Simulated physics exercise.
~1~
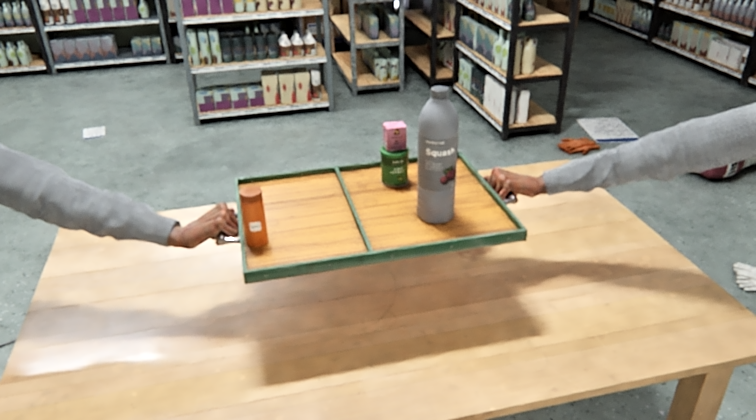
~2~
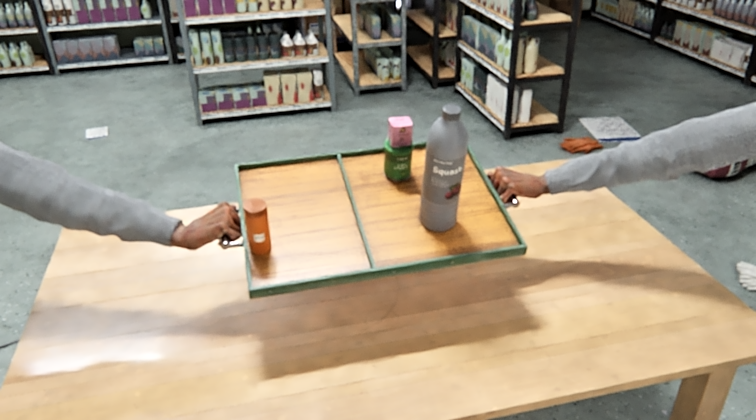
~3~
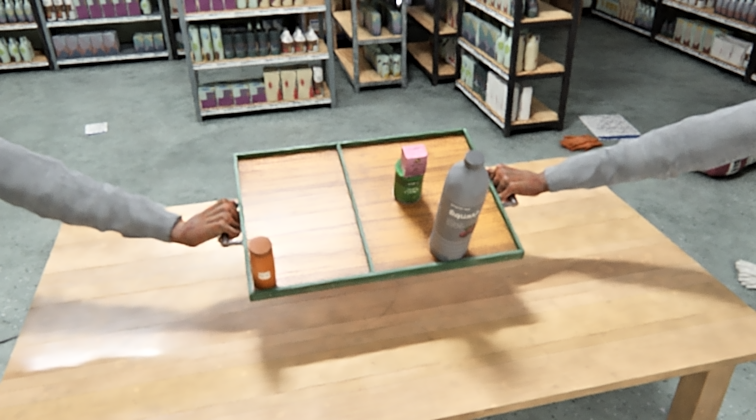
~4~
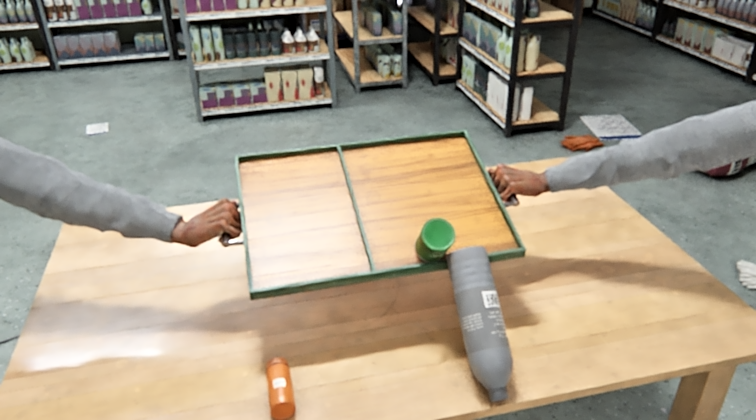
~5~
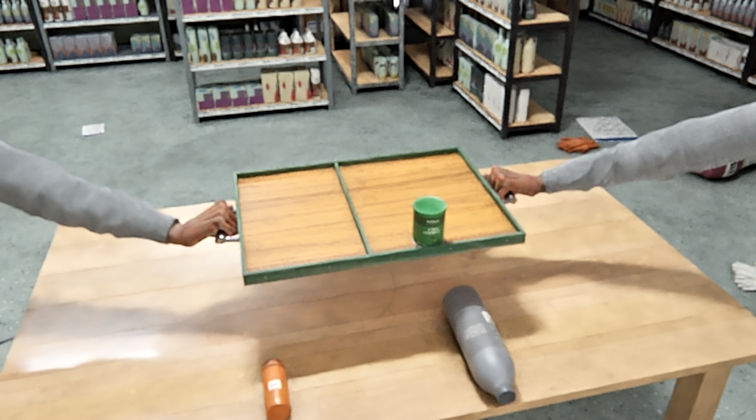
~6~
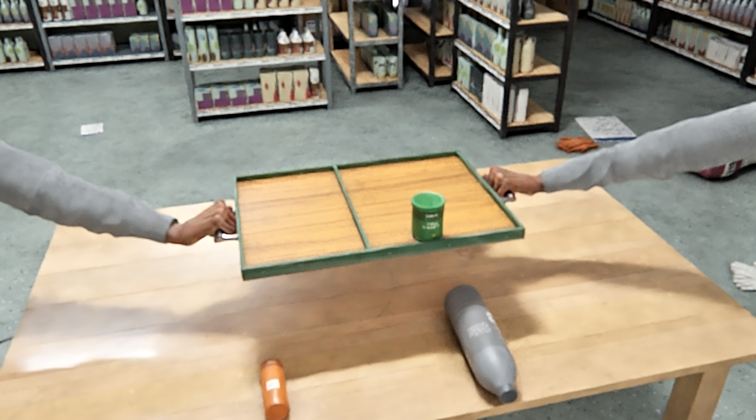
Above a wooden table, two hands tilt a tray until only the green tin remains aboard.
